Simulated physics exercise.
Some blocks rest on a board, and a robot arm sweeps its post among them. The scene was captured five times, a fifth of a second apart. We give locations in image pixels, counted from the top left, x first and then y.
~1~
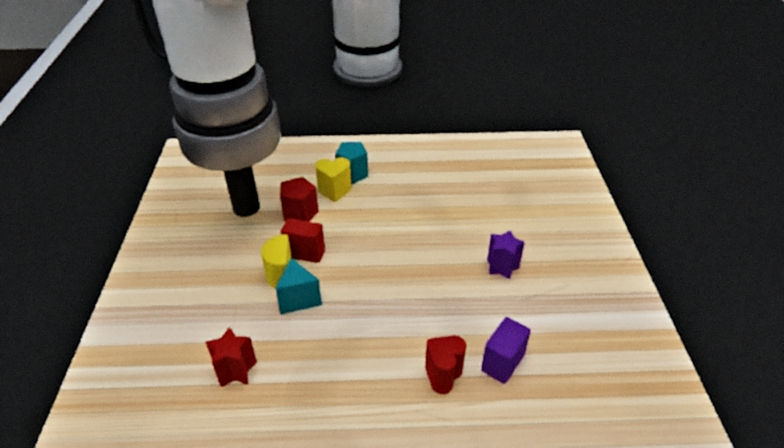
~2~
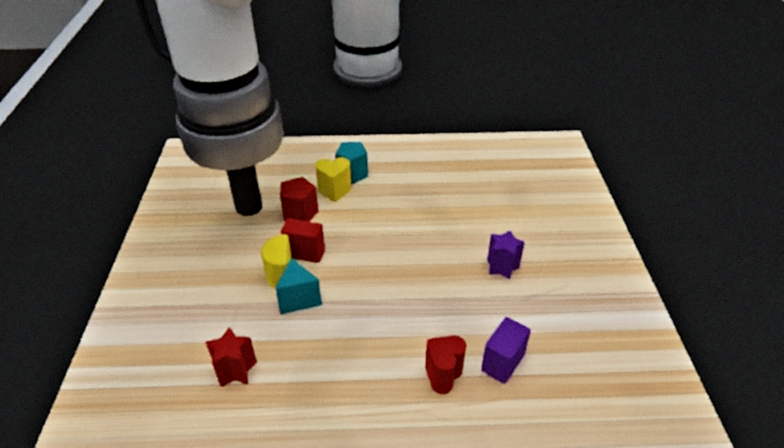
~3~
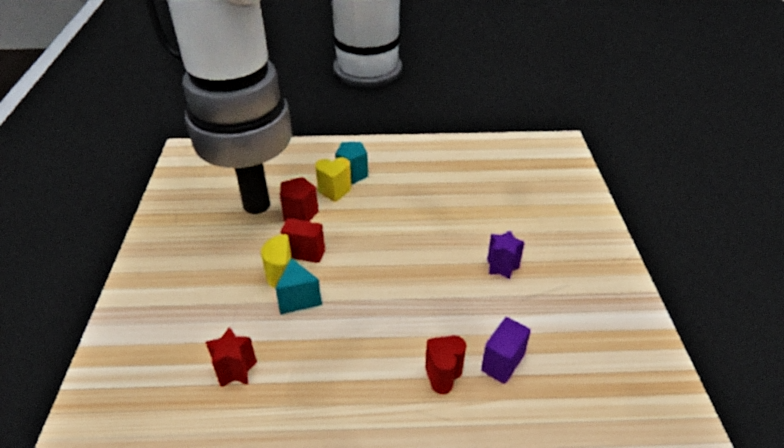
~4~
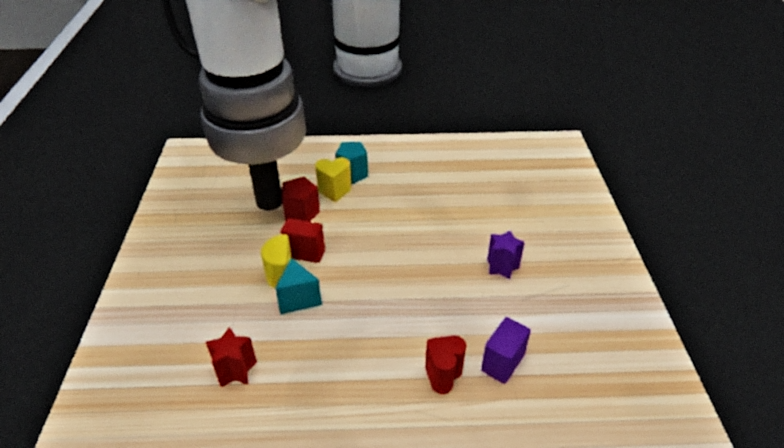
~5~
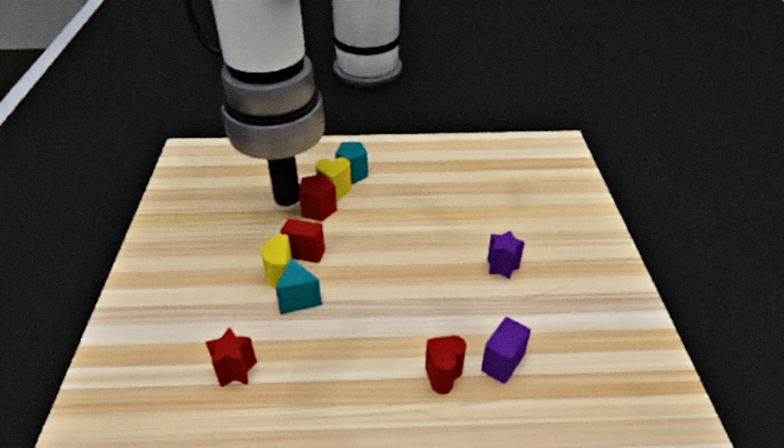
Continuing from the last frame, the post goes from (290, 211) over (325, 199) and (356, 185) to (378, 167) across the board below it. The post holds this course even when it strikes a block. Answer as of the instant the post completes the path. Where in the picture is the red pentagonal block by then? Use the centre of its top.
It will end up at (352, 184).
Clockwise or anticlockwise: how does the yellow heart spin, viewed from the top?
With the clock.
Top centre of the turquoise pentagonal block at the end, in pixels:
Expect it around (364, 130).
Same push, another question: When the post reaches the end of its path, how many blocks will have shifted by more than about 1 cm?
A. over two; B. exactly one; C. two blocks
My pick is A.
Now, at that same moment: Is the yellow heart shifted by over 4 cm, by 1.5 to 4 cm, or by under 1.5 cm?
Long, over 4 cm.
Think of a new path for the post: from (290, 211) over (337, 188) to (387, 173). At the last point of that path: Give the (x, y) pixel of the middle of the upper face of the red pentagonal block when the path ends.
Roughly at (338, 183).
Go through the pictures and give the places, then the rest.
The first frame shows post tip at (247, 208); block tops, red oblong at (301, 227); red pentagonal block at (296, 187); yellow heart at (333, 166); turquoise pentagonal block at (351, 149).
The second frame shows post at (249, 208); blocks unchanged.
The third frame shows post at (257, 206); blocks unchanged.
The fourth frame shows post at (270, 202); blocks unchanged.
The fifth frame shows post at (288, 198); red oblong at (301, 227); red pentagonal block at (316, 184); yellow heart at (333, 166); turquoise pentagonal block at (351, 149).
What follows on the original path. One third of the way, post at (324, 186); red pentagonal block at (346, 184), turned 35° clockwise; yellow heart at (350, 164), turned 30° anticlockwise; turquoise pentagonal block at (355, 145), turned 20° anticlockwise.
Two thirds of the way, post at (356, 172); red pentagonal block at (352, 184), turned 55° clockwise; yellow heart at (383, 155); turquoise pentagonal block at (359, 143), turned 50° anticlockwise.
At the end, post at (378, 154); red oblong in place; red pentagonal block at (352, 184), turned 55° clockwise; yellow heart at (400, 148), turned 65° clockwise; turquoise pentagonal block at (364, 130), turned 75° anticlockwise.
